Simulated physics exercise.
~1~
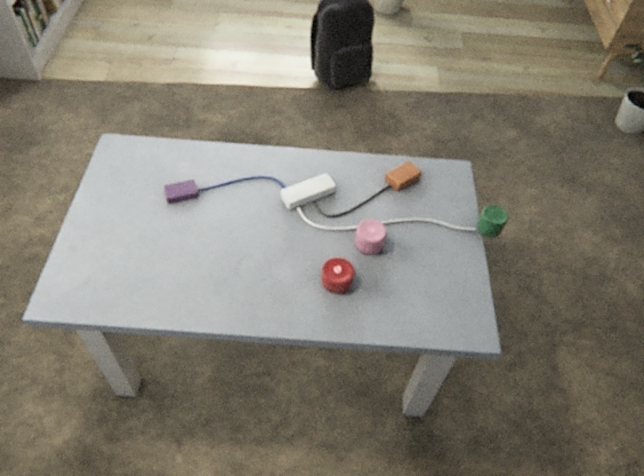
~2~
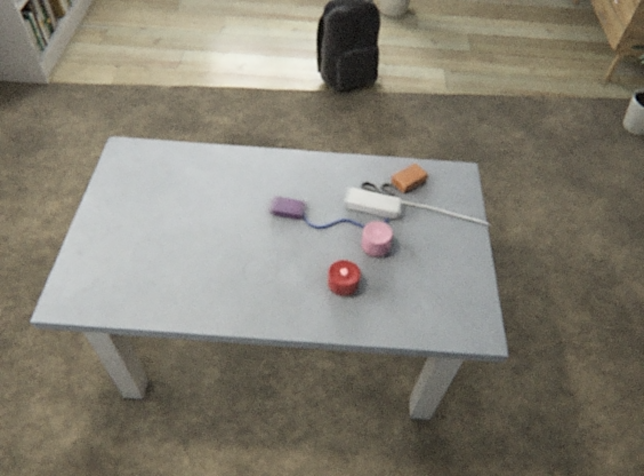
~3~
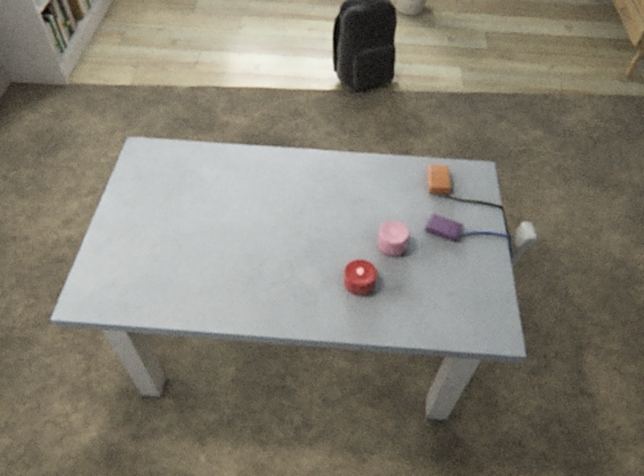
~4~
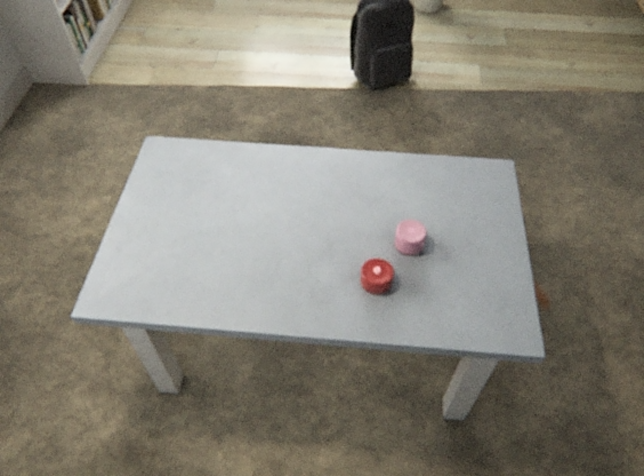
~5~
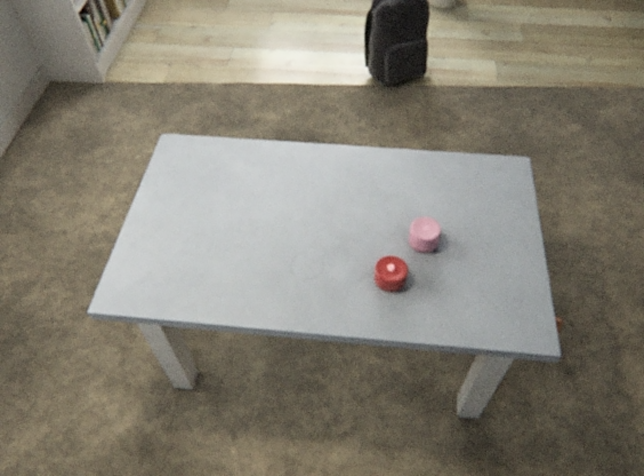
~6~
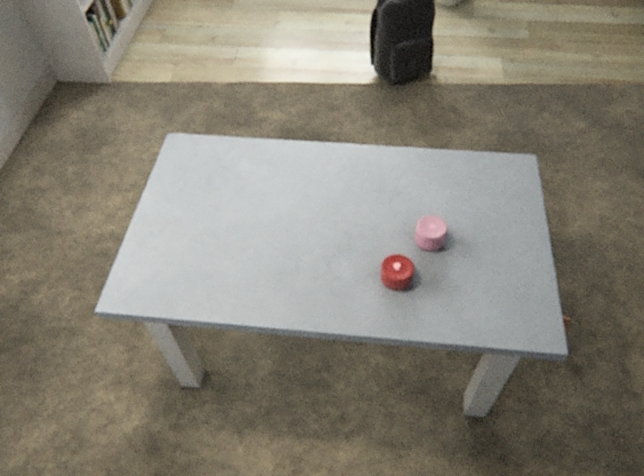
A pale blue-grey table stands on a brown carpet, seen from above, with a dark backpack on the wooden floor behind it. A white power strip near the back is joined by thin cables to a purple block on the left, an orange block on the right and a green cylinder at the right edge. The green piece drops out of sight, and the strip slides right, trailing the purple block. The strip goes over the edge, then the purple and orange blocks follow. The pink and red tubs stay put, alone on the table.
